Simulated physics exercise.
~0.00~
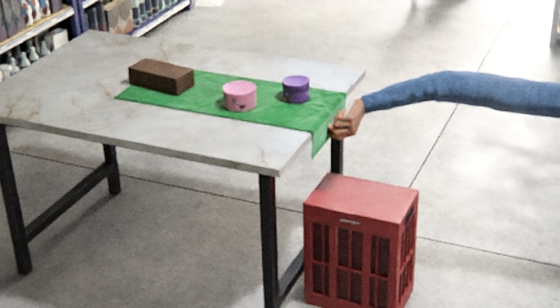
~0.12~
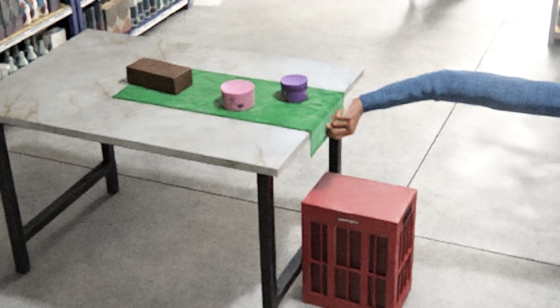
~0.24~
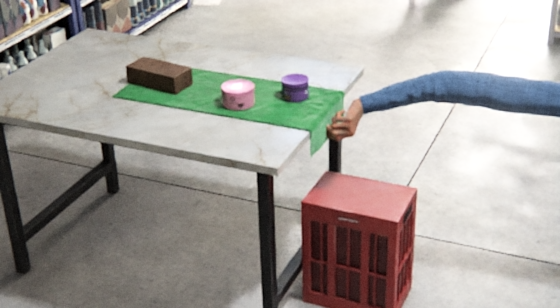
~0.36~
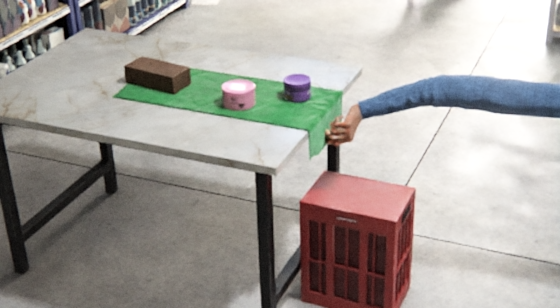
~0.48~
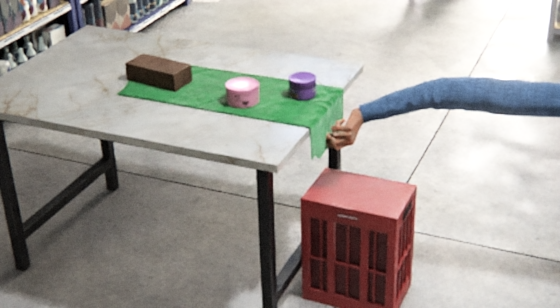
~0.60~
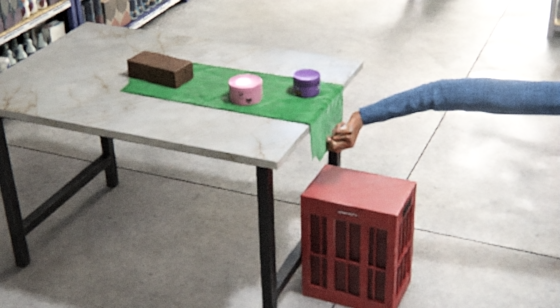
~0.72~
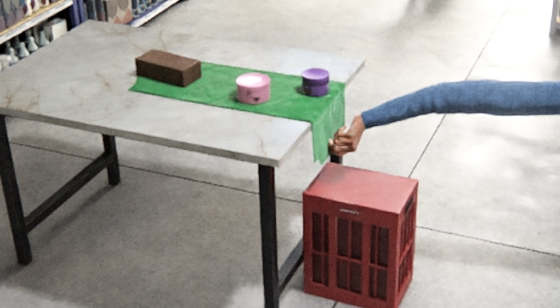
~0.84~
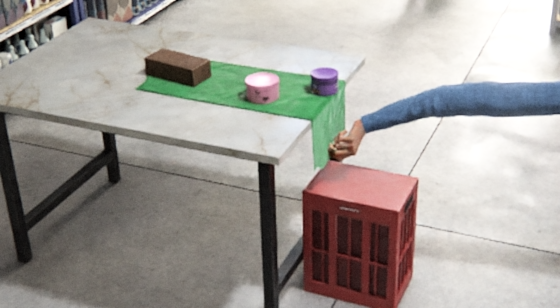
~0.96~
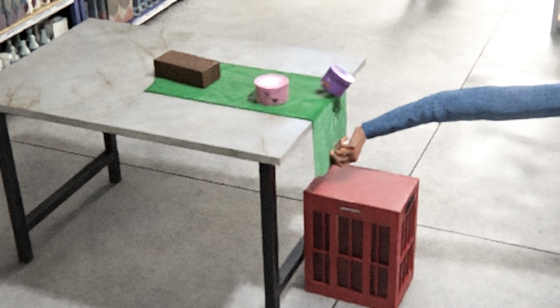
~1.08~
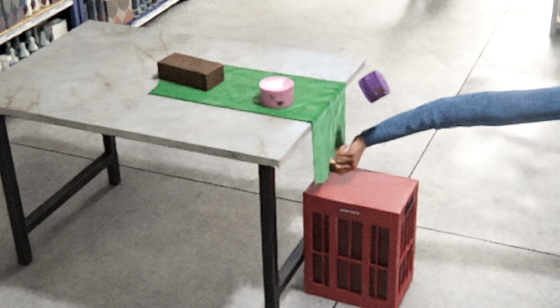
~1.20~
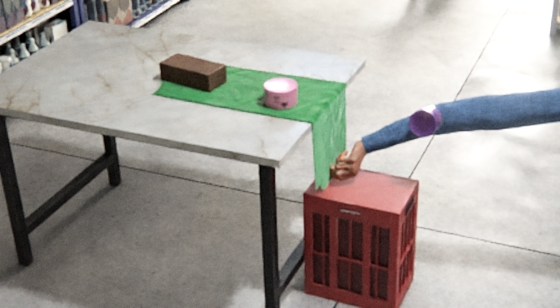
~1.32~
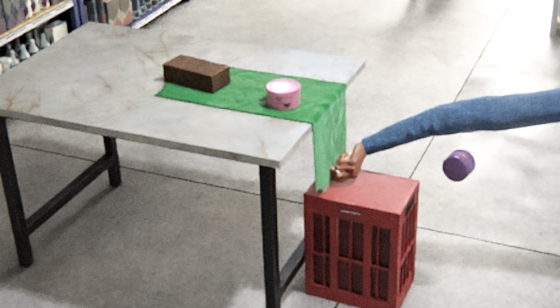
A hand in a blue sleeve slowly tugged a green cloth over the table's right end, drawing a brick and two tubs along until the purple tub tipped off and dropped past the arm, while the hem reached the red crate and the pink tub stayed up.
